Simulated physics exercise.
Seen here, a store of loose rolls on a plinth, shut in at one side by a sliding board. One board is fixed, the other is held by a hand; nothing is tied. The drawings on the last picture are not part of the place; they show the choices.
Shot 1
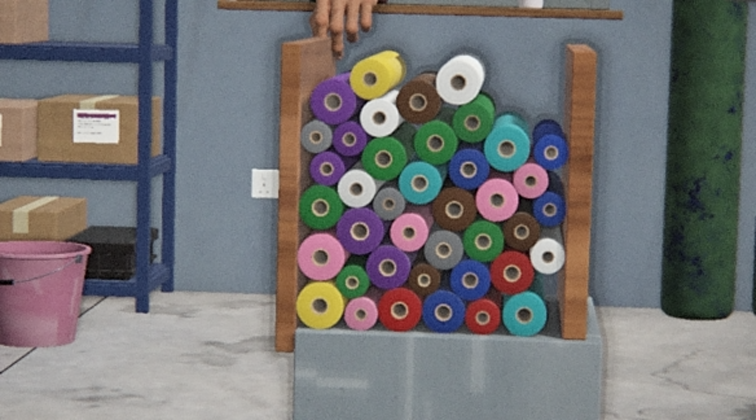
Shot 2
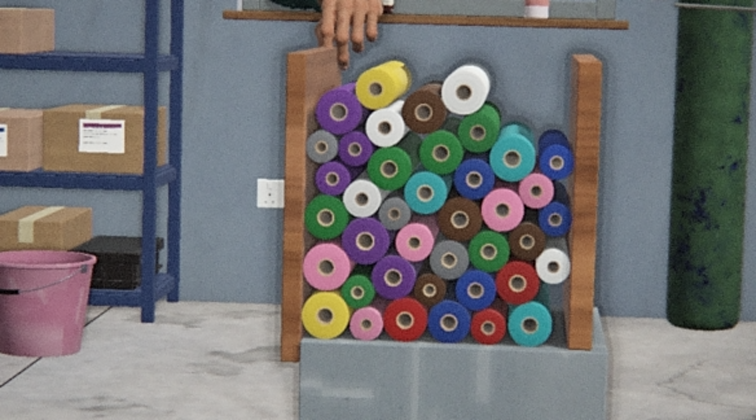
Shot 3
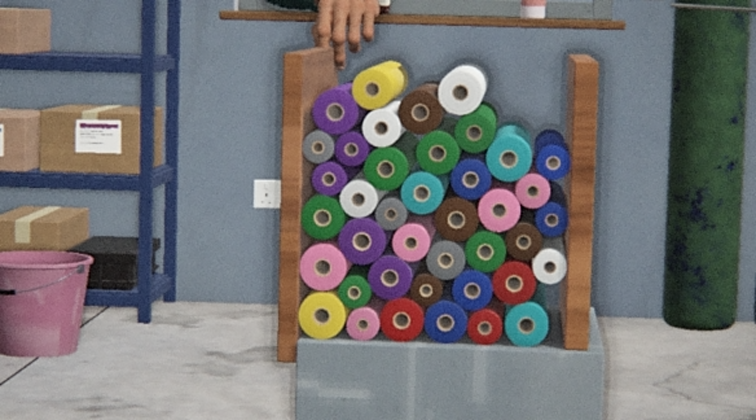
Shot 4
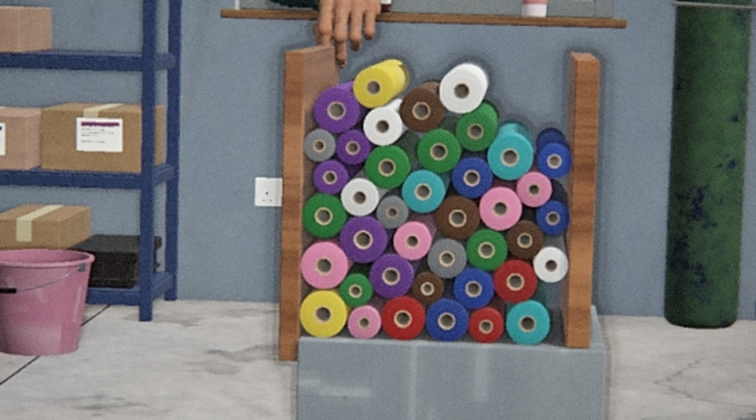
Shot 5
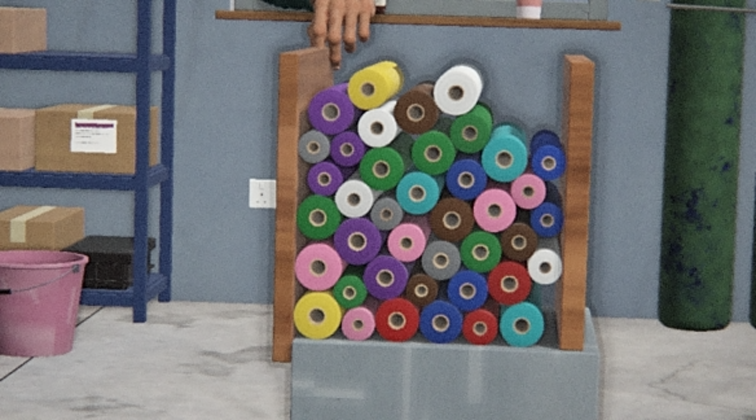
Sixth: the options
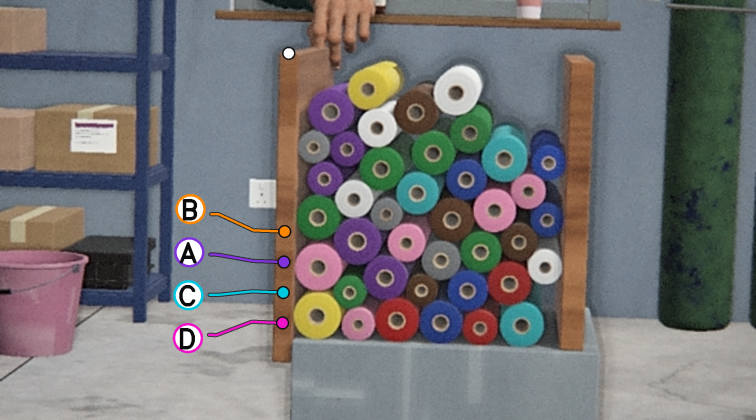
Stacked rolls of many colours staying still between two wooden boards, a hand hanging above, as the view shifts very slightly.
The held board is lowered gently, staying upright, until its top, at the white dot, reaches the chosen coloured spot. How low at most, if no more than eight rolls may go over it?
B is the limit.
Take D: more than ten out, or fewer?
At D, more than ten.
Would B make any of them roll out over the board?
At B: Yes.
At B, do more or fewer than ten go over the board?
At B, fewer than ten.
On the copy, A at (284, 262); B at (285, 232); C at (284, 293); D at (283, 323); the white dot at (289, 53).
On B. First, top of the board (298, 131).
Then, top of the board (295, 219).
Finally, top of the board (295, 231), six out over the board.
By contrast, A more than eight out over the board; C more than eight out over the board; D more than eight out over the board.
